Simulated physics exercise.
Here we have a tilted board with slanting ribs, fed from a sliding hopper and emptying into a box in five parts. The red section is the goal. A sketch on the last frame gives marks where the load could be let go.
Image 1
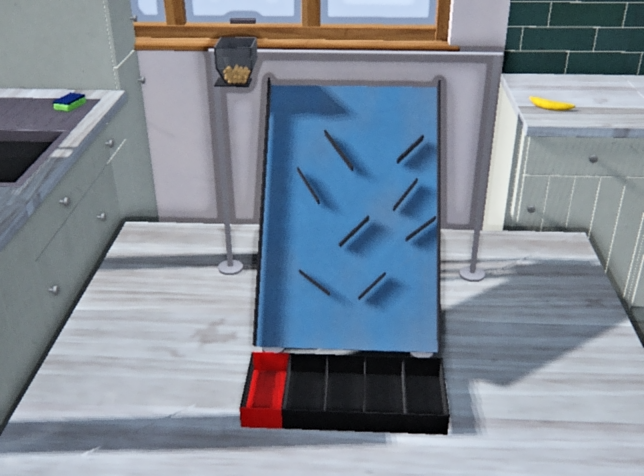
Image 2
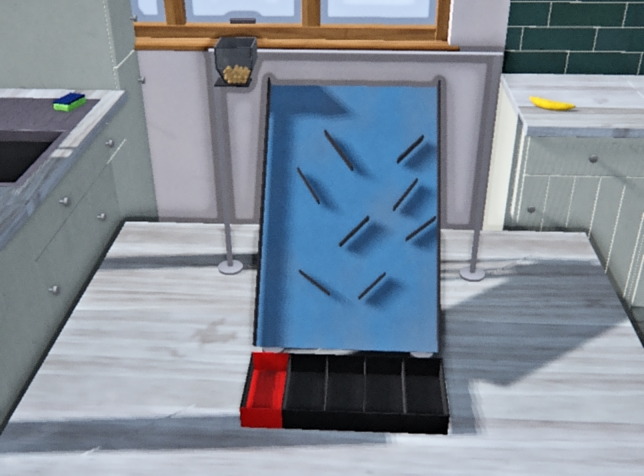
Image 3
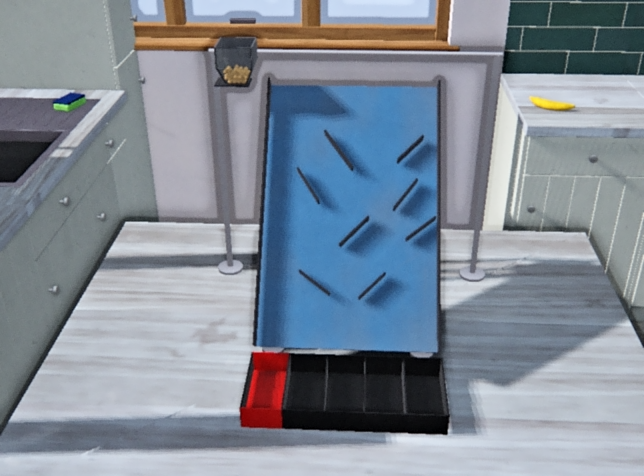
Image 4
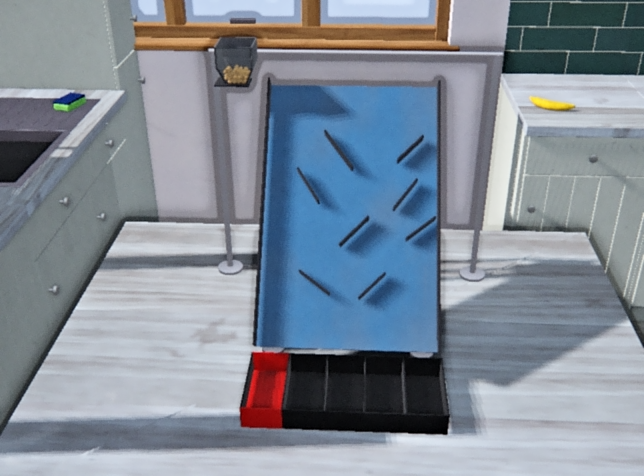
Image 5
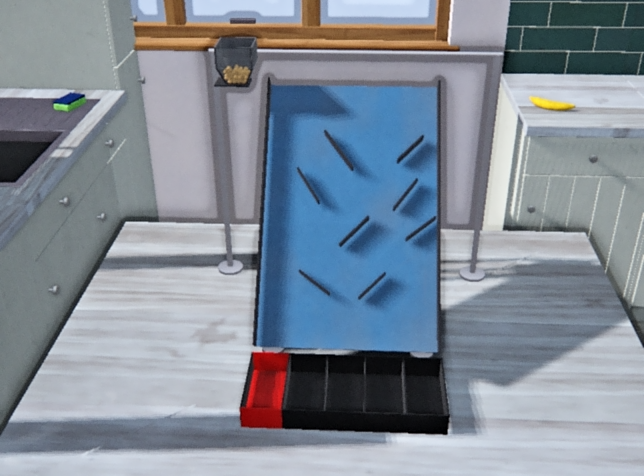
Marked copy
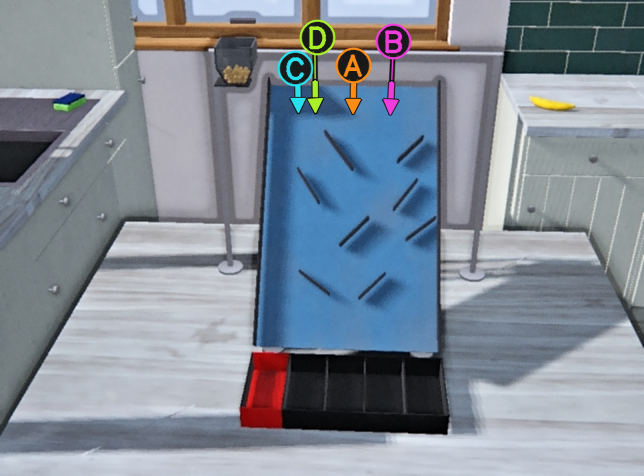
In a kitchen, a small hopper of chickpeas sits motionless above a tilted blue ribbed board.
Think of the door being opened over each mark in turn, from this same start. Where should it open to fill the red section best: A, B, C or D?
Choose C.
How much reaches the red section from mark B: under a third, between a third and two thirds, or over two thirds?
It is under a third.
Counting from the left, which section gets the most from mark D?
The third from the left.
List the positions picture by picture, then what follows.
Hopper near (238, 73), dried chickpeas, door shut, in the first frame.
Ribs (325, 130) to (353, 167), (398, 159) to (423, 135), (298, 167) to (318, 200), in the second frame.
Ribs (394, 207) to (417, 178), (339, 244) to (369, 216), (407, 238) to (436, 216), in the third frame.
Ribs (299, 270) to (329, 293), (359, 298) to (385, 272), in the fourth frame.
Red section near (261, 417), number 1 of 5 from the left, in the fifth frame.
On the marked copy, mark A meets the board at (353, 108); mark B meets the board at (390, 109); mark C meets the board at (298, 107); mark D meets the board at (315, 107).
With A, none at all in the red section, the bulk in other sections, only a few held on the board, close to a quarter outside the box.
With B, a small share in the red section, the bulk in other sections.
With C, close to a third in the red section, close to half in other sections, close to a quarter outside the box.
With D, only a few in the red section, close to two thirds in other sections, only a few held on the board, close to a third outside the box.
